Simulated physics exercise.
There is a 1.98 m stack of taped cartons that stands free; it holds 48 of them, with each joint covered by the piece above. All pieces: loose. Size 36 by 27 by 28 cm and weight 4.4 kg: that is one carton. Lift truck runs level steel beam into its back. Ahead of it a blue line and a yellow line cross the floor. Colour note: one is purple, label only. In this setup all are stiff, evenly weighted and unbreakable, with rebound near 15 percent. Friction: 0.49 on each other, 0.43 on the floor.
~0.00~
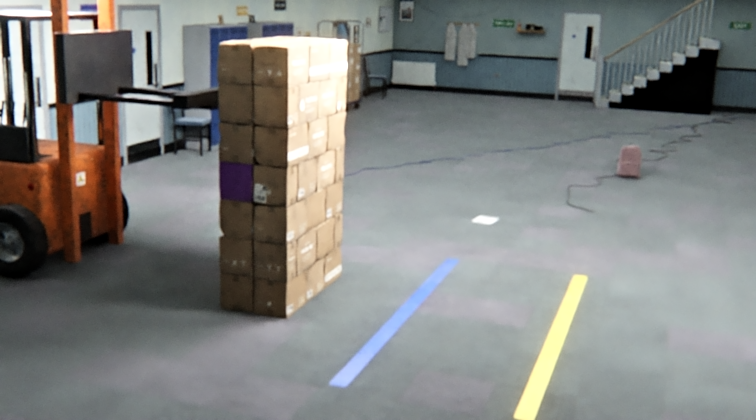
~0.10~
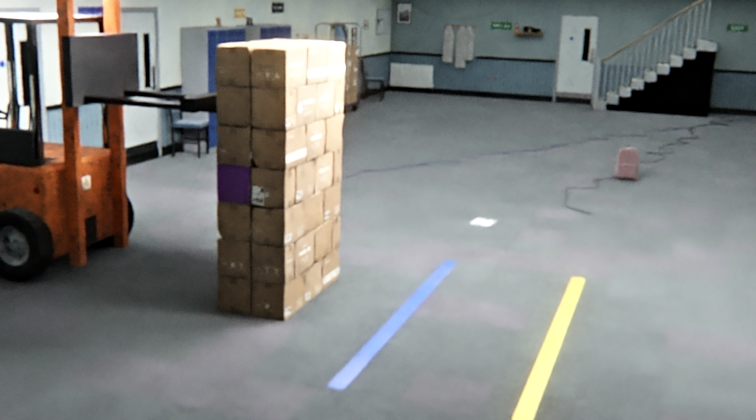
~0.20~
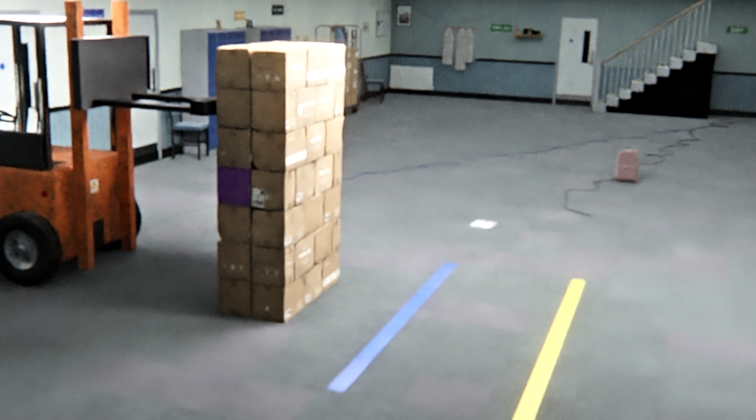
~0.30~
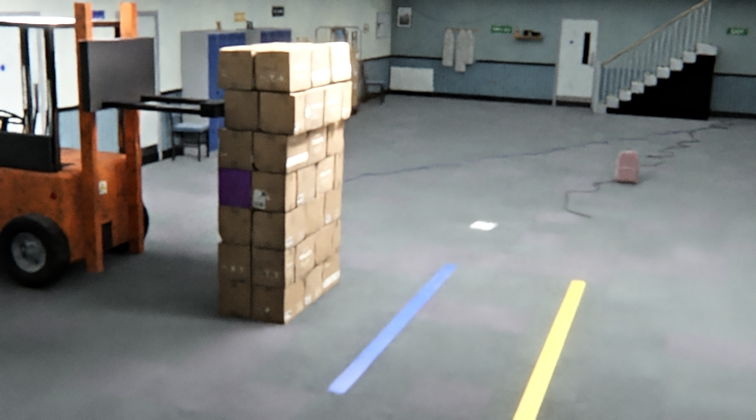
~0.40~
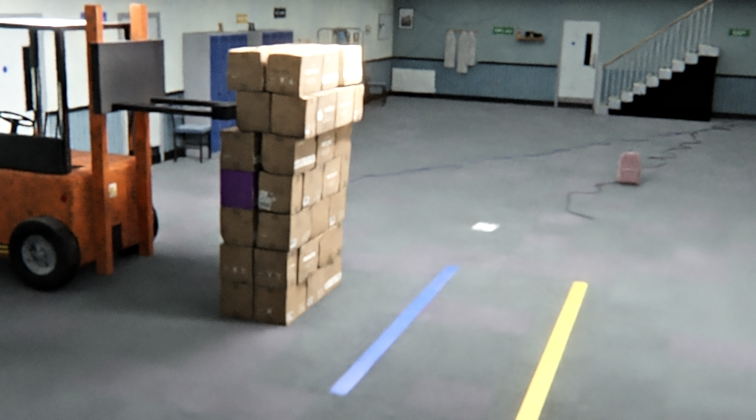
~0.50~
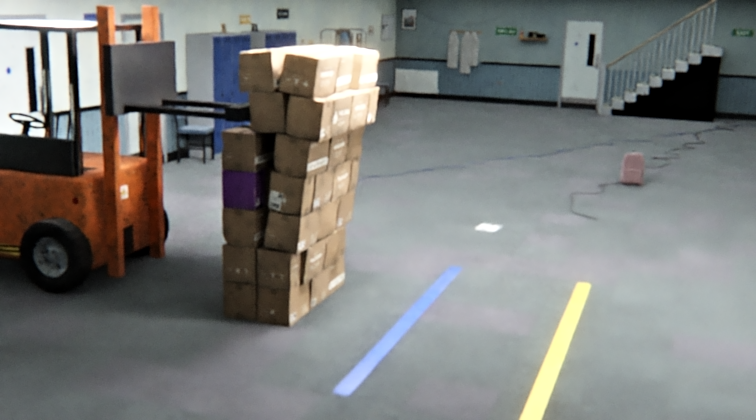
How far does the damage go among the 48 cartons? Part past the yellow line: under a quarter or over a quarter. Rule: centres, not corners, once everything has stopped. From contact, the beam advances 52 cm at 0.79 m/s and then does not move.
It is going to stay beneath the one-quarter mark.
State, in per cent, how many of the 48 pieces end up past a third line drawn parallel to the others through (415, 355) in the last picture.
I'd put it at roughly 30 per cent.
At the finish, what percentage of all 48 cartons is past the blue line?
40 per cent.
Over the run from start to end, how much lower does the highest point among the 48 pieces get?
55 cm.
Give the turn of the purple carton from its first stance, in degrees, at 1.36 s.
Rotation: Approx. 0°.
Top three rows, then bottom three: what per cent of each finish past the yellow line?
The top part comes to 30 per cent, the bottom part to 0 per cent.
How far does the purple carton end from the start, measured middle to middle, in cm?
Displacement of purple = 0 cm.
By 0.90 s, none of the 48 cartons past the yellow line, 27 disturbed.
When it is over (2.9 s), 6 of the 48 cartons past the yellow line; purple carton unmoved. That is 12 per cent. In pixels of the last frame, middles, purple carton near (244, 188).
